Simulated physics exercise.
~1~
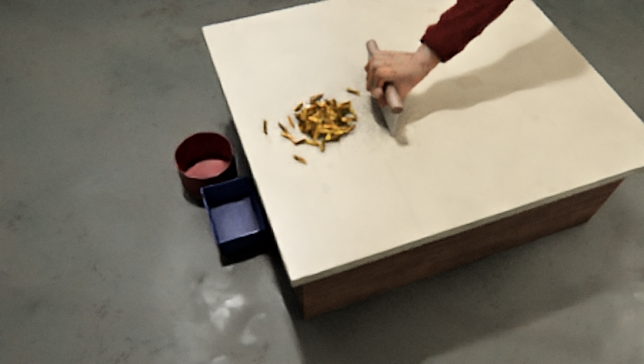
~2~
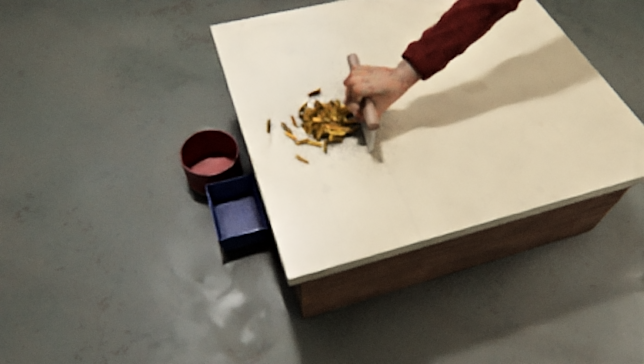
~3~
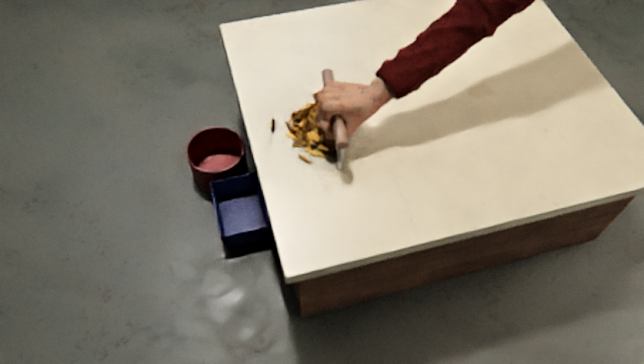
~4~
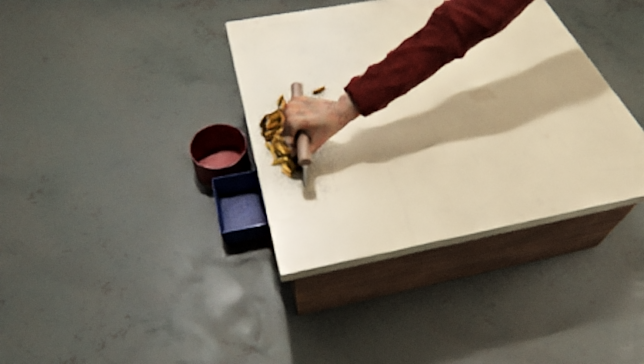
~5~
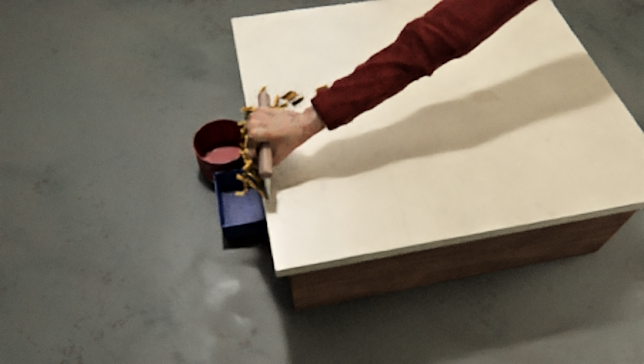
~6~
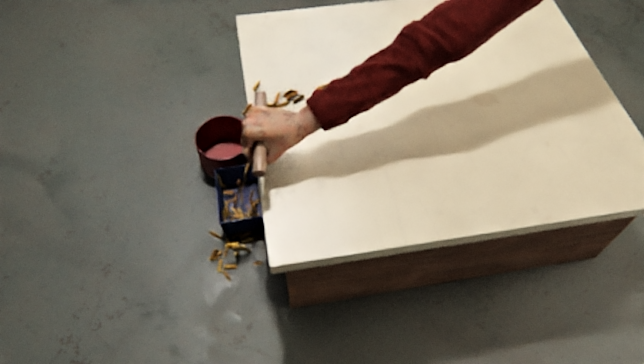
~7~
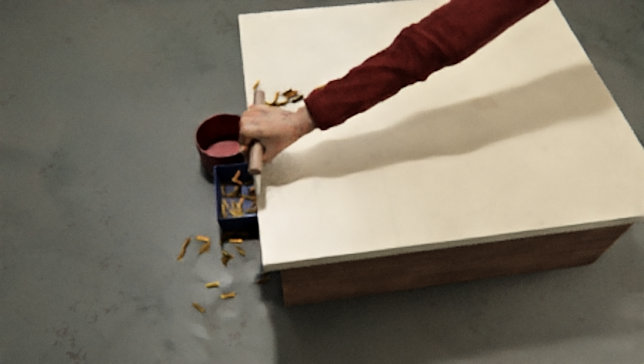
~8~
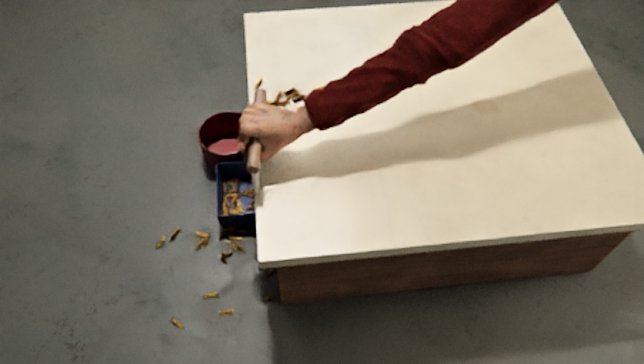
Hand in red sleeve sweeping dry pasta left across a pale tabletop with a scraper, pieces landing in blue tin and on floor.
